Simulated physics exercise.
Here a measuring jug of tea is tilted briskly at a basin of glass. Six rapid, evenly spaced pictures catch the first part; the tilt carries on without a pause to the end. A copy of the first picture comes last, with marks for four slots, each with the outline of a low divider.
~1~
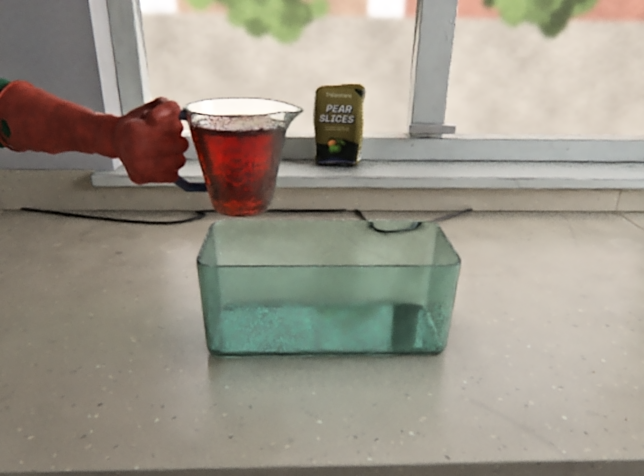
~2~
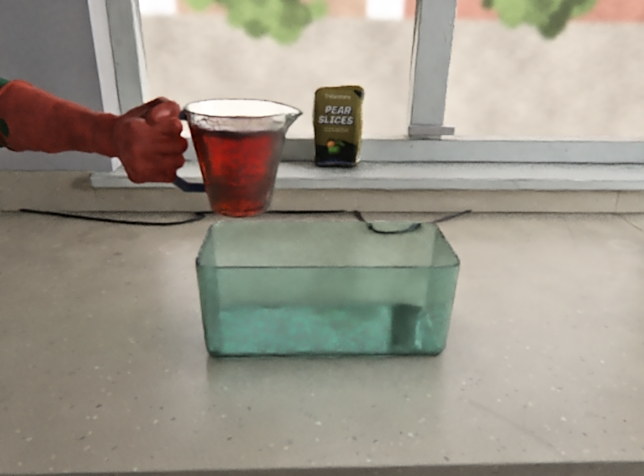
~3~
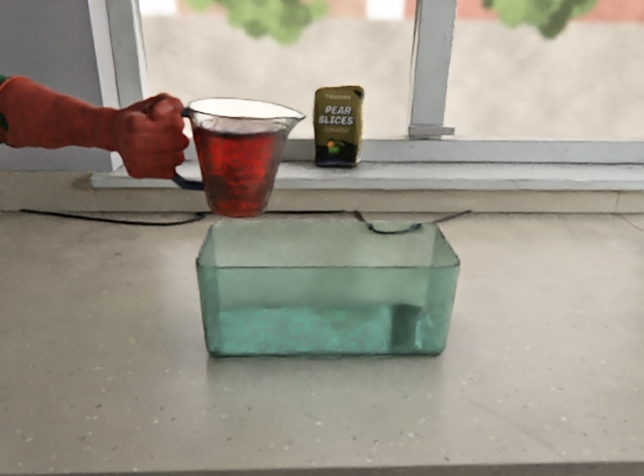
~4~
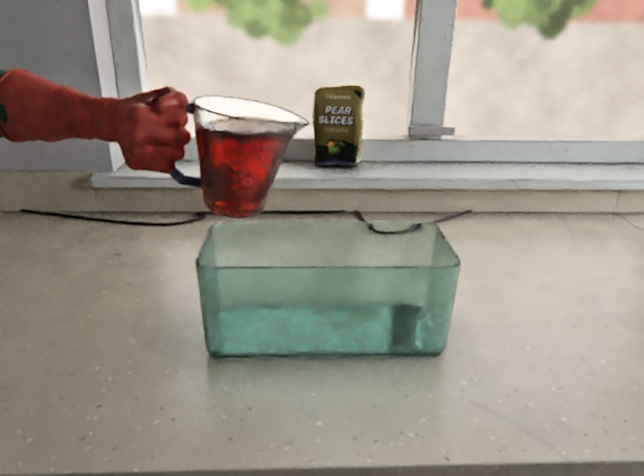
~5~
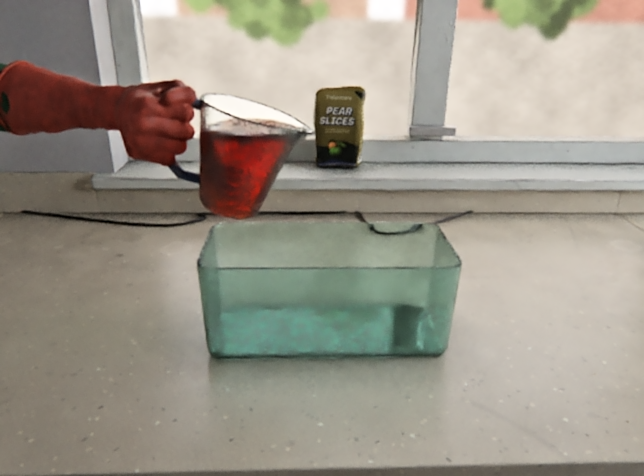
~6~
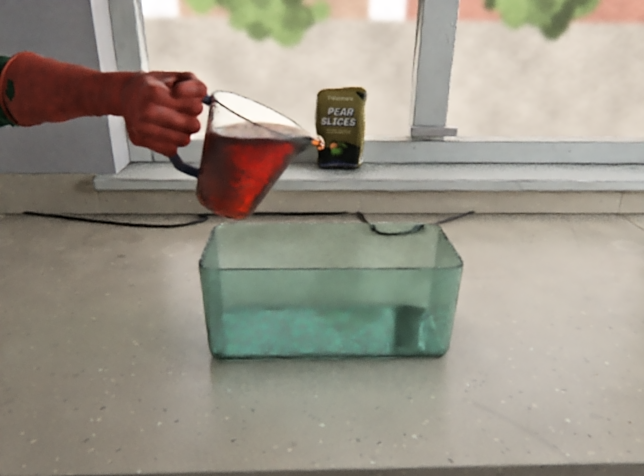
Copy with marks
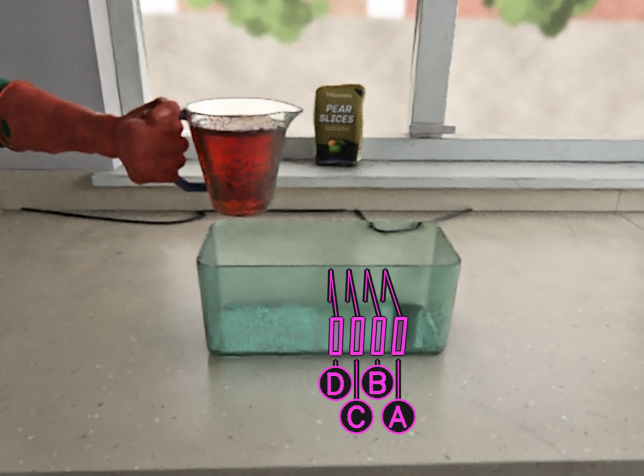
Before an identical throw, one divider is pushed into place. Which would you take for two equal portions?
I would pick position C.
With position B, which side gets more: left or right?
The left side.
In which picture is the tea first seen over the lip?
In picture 6.
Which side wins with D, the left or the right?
The right side.
On the marked copy, A at (398, 360); B at (377, 360); C at (356, 360); D at (335, 361).
With A, about 97 % ends left of the wall and 3 % right of it.
With B, about 87 % ends left of the wall and 11 % right of it.
With C, about 48 % ends left of the wall and 51 % right of it.
With D, about 15 % ends left of the wall and 85 % right of it.
